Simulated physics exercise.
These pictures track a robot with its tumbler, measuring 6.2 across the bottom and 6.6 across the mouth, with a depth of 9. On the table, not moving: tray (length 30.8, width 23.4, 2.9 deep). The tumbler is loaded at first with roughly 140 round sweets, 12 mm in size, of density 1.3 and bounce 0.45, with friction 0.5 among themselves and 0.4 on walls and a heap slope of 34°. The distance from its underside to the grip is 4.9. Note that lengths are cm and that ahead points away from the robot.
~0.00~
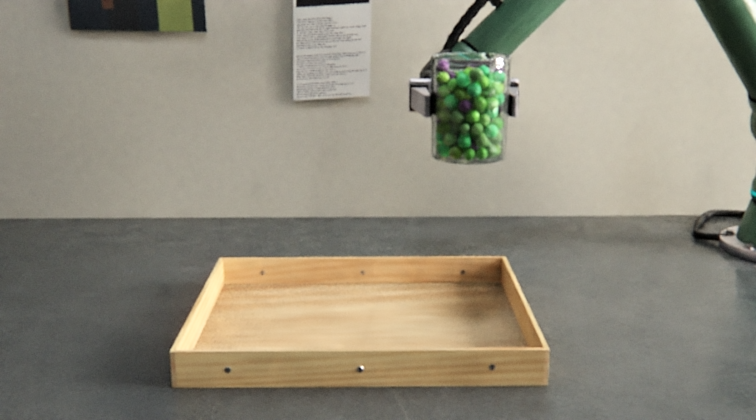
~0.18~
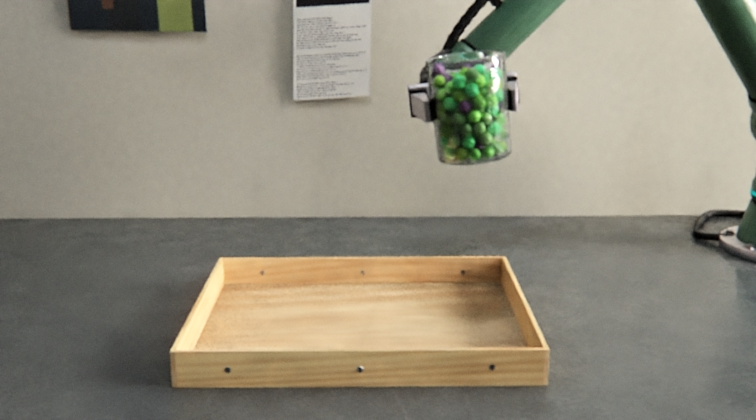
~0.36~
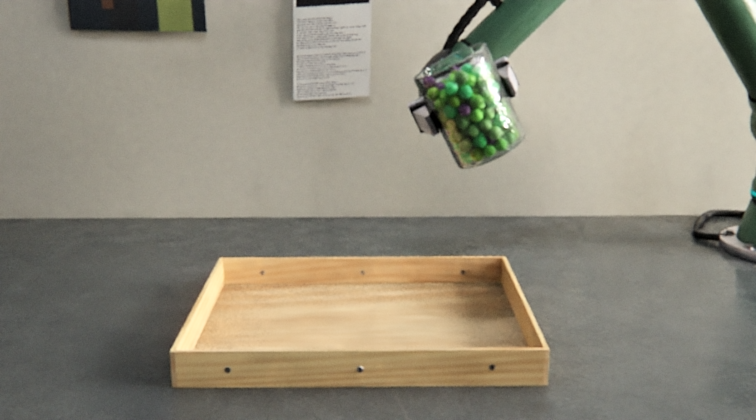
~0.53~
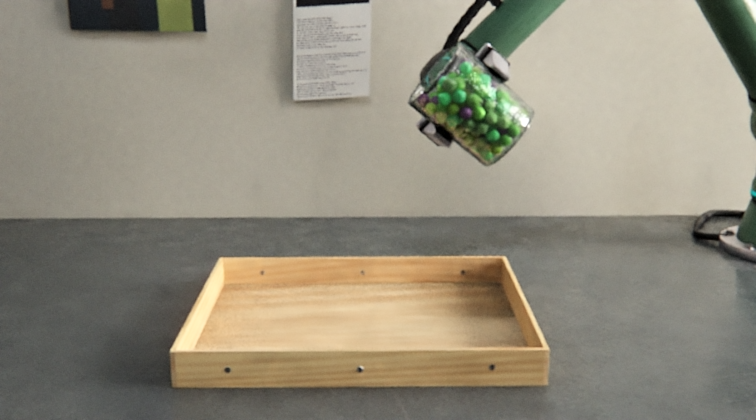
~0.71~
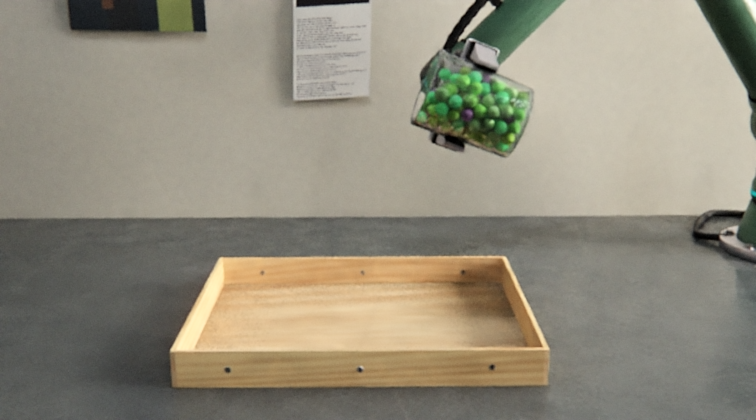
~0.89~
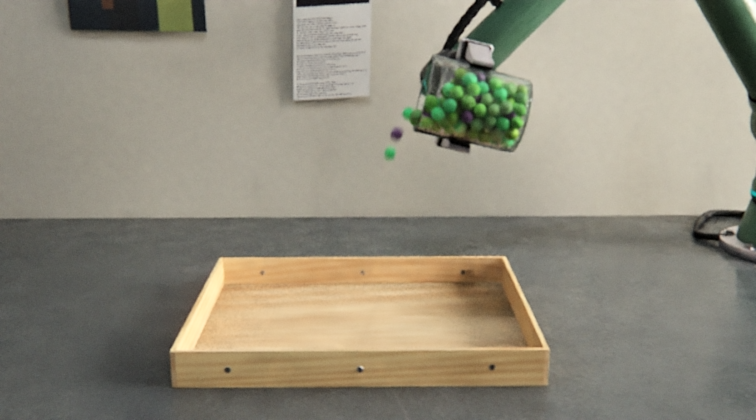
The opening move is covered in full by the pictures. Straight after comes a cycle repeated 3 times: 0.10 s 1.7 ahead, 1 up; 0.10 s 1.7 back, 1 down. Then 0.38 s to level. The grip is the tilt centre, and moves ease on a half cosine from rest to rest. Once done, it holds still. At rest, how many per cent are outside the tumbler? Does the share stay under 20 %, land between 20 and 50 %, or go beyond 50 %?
It lands between 20 and 50 %.
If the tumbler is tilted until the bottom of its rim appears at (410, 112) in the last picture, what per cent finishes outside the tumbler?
About 10 %.
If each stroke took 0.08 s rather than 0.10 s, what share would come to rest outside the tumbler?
It would be near 50 per cent.
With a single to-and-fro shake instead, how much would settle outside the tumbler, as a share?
In that case, some 20 per cent.
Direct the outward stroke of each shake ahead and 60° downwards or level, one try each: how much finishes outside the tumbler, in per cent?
Near 5 and 35 percent respectively.
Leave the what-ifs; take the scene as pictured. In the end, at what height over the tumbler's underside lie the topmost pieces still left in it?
Height at rest: Approx. 6.0 cm.
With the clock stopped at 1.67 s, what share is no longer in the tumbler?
Around 40 percent at that moment.
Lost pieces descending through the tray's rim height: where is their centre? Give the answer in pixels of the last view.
They come down centred close to (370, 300).
After 1.28 s, tilted 76° forward, highest piece 23 above the table; 105 in the tumbler, 18 in the tray, 17 in flight or on a rim.
After 1.67 s, tilted 40° forward, highest piece 24 above the table; 86 in the tumbler, 53 in the tray, 1 in flight or on a rim.
After 2.07 s, level, highest piece 23 above the table; 86 in the tumbler, 54 in the tray.
After 3.12 s, level, highest piece 23 above the table; 86 in the tumbler, 54 in the tray.
At rest, 86 in the tumbler, 54 in the tray. That is 39 % outside the tumbler.
